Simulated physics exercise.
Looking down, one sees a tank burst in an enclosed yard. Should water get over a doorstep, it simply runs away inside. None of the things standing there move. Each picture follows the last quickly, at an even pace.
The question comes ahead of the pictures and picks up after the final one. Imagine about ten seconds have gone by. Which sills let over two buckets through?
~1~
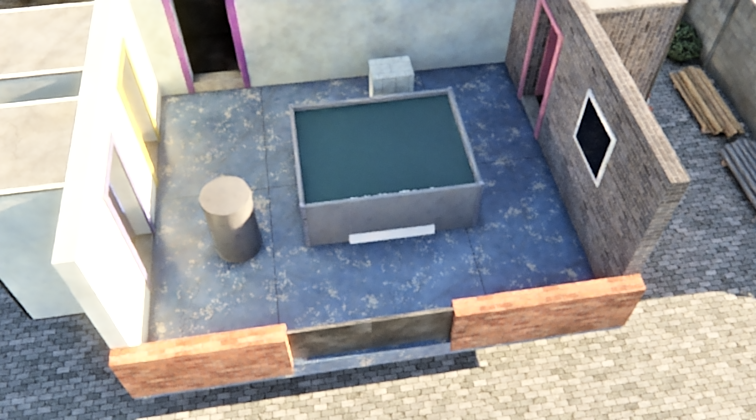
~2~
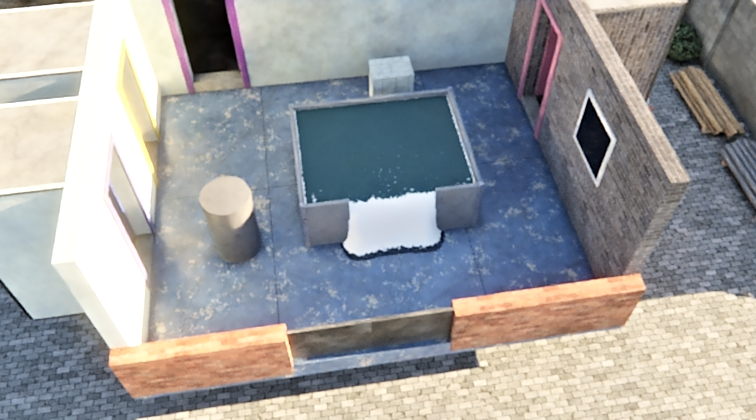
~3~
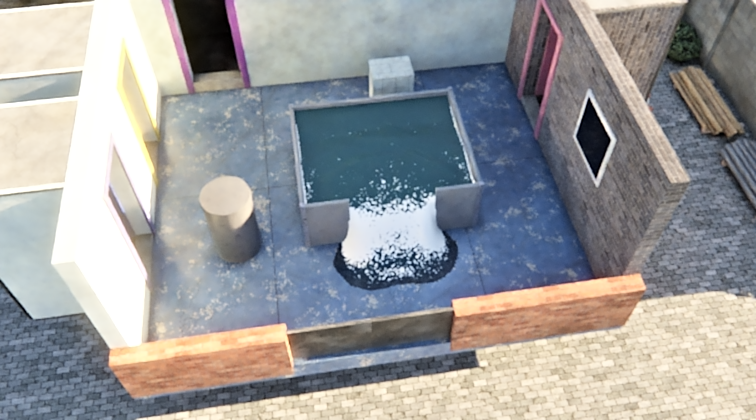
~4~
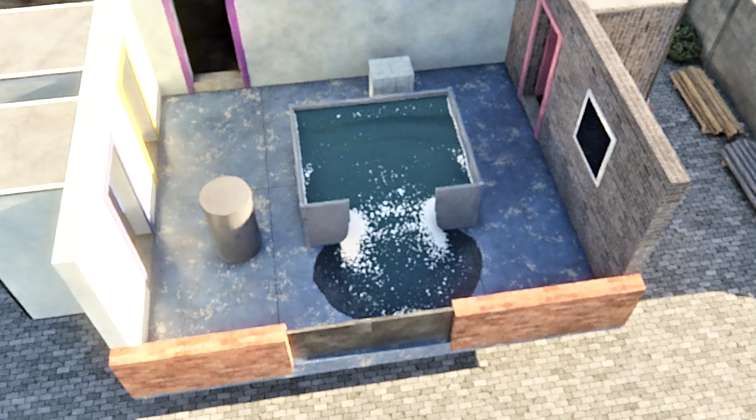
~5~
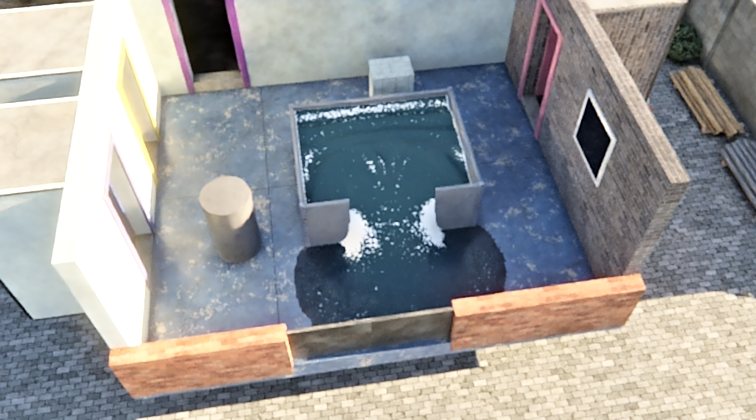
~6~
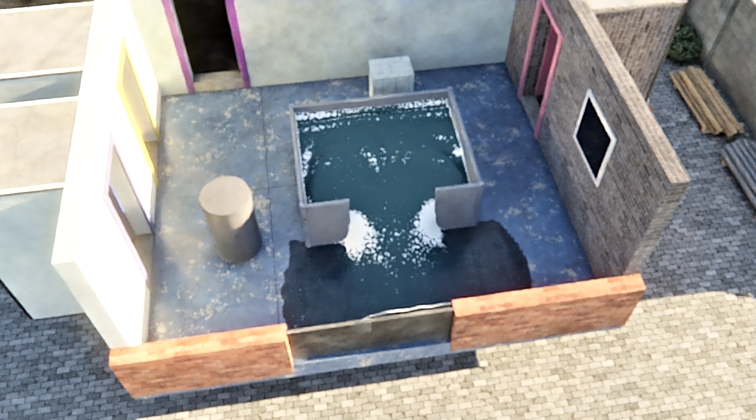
In order: Purple door: Little enough water; blue door: Too much water; pink door: Too much water; yellow door: Too much water.
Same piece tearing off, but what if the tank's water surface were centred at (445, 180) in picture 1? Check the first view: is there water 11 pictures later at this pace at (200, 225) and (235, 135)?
The first spot is left dry, the second left dry.
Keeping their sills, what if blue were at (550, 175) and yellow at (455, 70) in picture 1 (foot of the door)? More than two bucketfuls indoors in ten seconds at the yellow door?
As I see it, the yellow door comes in higher.
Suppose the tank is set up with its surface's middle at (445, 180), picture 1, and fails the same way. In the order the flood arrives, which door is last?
That would be the one in purple.
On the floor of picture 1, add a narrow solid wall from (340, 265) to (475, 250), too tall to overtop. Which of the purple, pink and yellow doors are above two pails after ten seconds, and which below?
Log - purple: Below the line; pink: Below the line; yellow: Below the line.
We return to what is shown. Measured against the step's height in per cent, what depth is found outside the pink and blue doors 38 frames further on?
In order: Roughly 110 % and 160 %.
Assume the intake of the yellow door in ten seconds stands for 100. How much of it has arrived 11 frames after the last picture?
It comes to around 0 percent of the ten-second total.
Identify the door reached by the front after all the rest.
I'd go with the purple-painted one.
A moment on, water covers 25 % of the floor; the purple door not reached, the blue door not reached, the pink door not reached, the yellow door not reached.
Next, water covers 40 % of the floor; the purple door not reached, the blue door wet at the sill, nothing in, the pink door not reached, the yellow door not reached.
Then, water covers 75 % of the floor; the purple door not reached, the blue door over two buckets in, the pink door wet at the sill, nothing in, the yellow door wet at the sill, nothing in.
Later, water covers 95 % of the floor; the purple door wet at the sill, nothing in, the blue door far over two buckets in, the pink door under two buckets in, the yellow door under two buckets in.
In the end, water covers 100 % of the floor; the purple door wet at the sill, nothing in, the blue door far over two buckets in, the pink door far over two buckets in, the yellow door far over two buckets in.
